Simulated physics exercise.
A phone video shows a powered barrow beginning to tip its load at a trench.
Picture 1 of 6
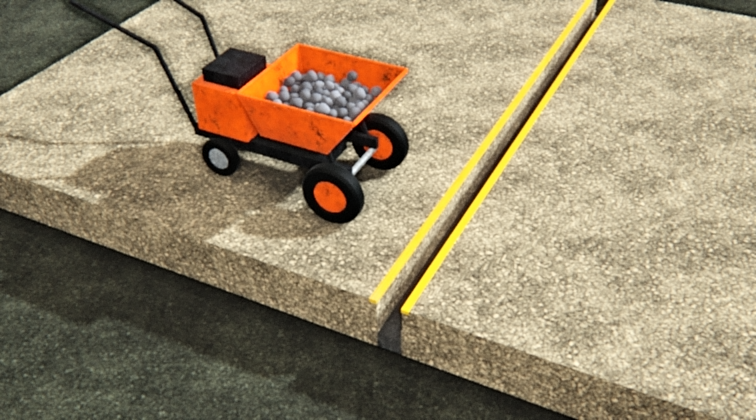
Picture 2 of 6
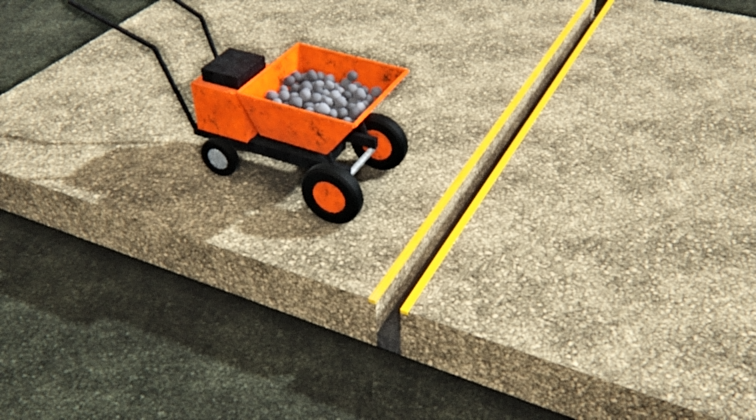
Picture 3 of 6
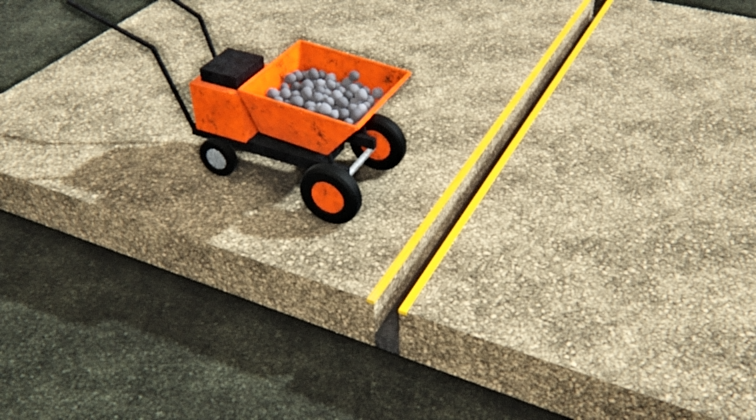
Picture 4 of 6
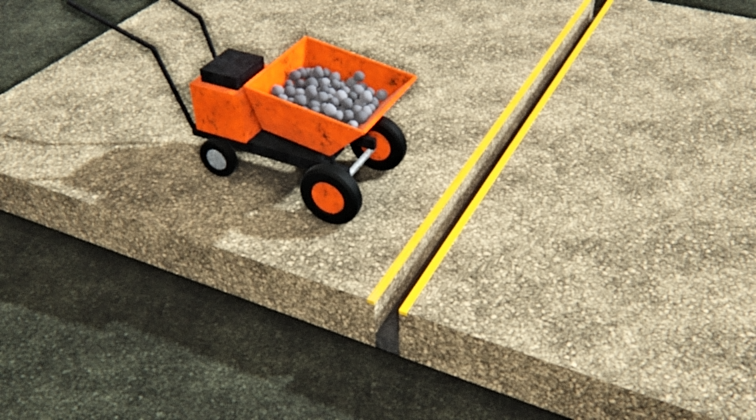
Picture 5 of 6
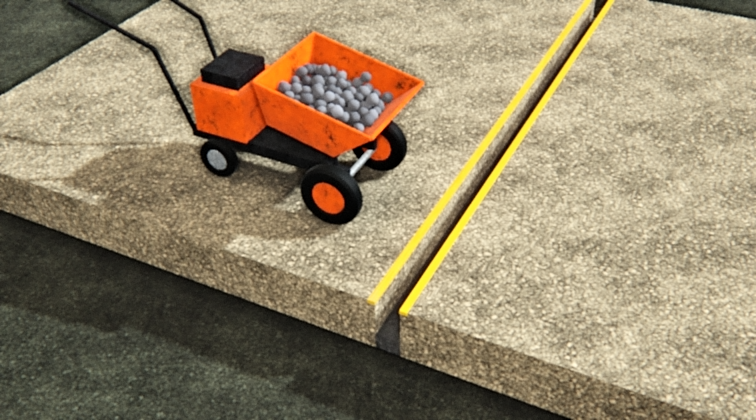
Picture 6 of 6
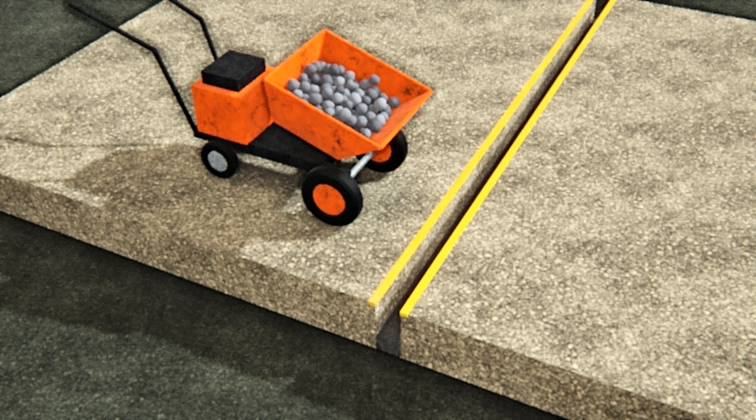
The orange skip of a small wheeled barrow, loaded with round grey stones, sat level at first, then slowly tilted forward toward a narrow, yellow-edged trench while the wheels stayed in place.
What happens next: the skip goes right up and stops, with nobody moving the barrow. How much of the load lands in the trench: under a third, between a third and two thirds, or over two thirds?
The trench ends up with a part from a third to two thirds.
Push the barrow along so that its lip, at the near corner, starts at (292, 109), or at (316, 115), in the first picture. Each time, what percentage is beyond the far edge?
Roughly 0 per cent, then roughly 10 per cent.
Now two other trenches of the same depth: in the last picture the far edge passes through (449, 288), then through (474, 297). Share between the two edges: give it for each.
100 %, then 100 %.
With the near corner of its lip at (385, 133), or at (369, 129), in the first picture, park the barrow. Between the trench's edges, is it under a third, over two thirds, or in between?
Spot 1: Less than a third. Spot 2: Under a third.
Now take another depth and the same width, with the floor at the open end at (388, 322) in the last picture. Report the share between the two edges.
It would be close to 40 percent.
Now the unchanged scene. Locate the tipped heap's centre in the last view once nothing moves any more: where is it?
Somewhere close to (459, 224) in the last picture.
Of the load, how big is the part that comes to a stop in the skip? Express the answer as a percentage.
Result: Close to 0 per cent.
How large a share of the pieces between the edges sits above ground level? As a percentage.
I'd say around 0 percent.
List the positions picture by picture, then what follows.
The first picture shows lip of the skip at (353, 125), level; top of the load at (318, 92), round cobbles; first edge of the trench at (395, 268); far edge at (427, 278), the trench under half as wide as the skip, and about as deep as wide.
The second picture shows lip of the skip at (354, 126), level; top of the load at (318, 92).
The third picture shows lip of the skip at (356, 129), tipped barely; top of the load at (306, 93).
The fourth picture shows lip of the skip at (363, 133), tipped a little; top of the load at (299, 95).
The fifth picture shows lip of the skip at (371, 139), tipped a little; top of the load at (317, 89).
The sixth picture shows lip of the skip at (380, 148), tipped clearly; top of the load at (314, 91); first edge of the trench at (394, 271); far edge at (425, 281).
Soon after the last picture, skip tipped steeply; all in the skip.
A little later, skip tipped right over; about two thirds in the skip; about a quarter in or heaped over the trench; a small part beyond it; a stray few falling.
Later still, skip tipped right over; a small part in the skip; about half in or heaped over the trench; about half beyond it.
At rest, skip tipped right over; about half in or heaped over the trench; about half beyond it.
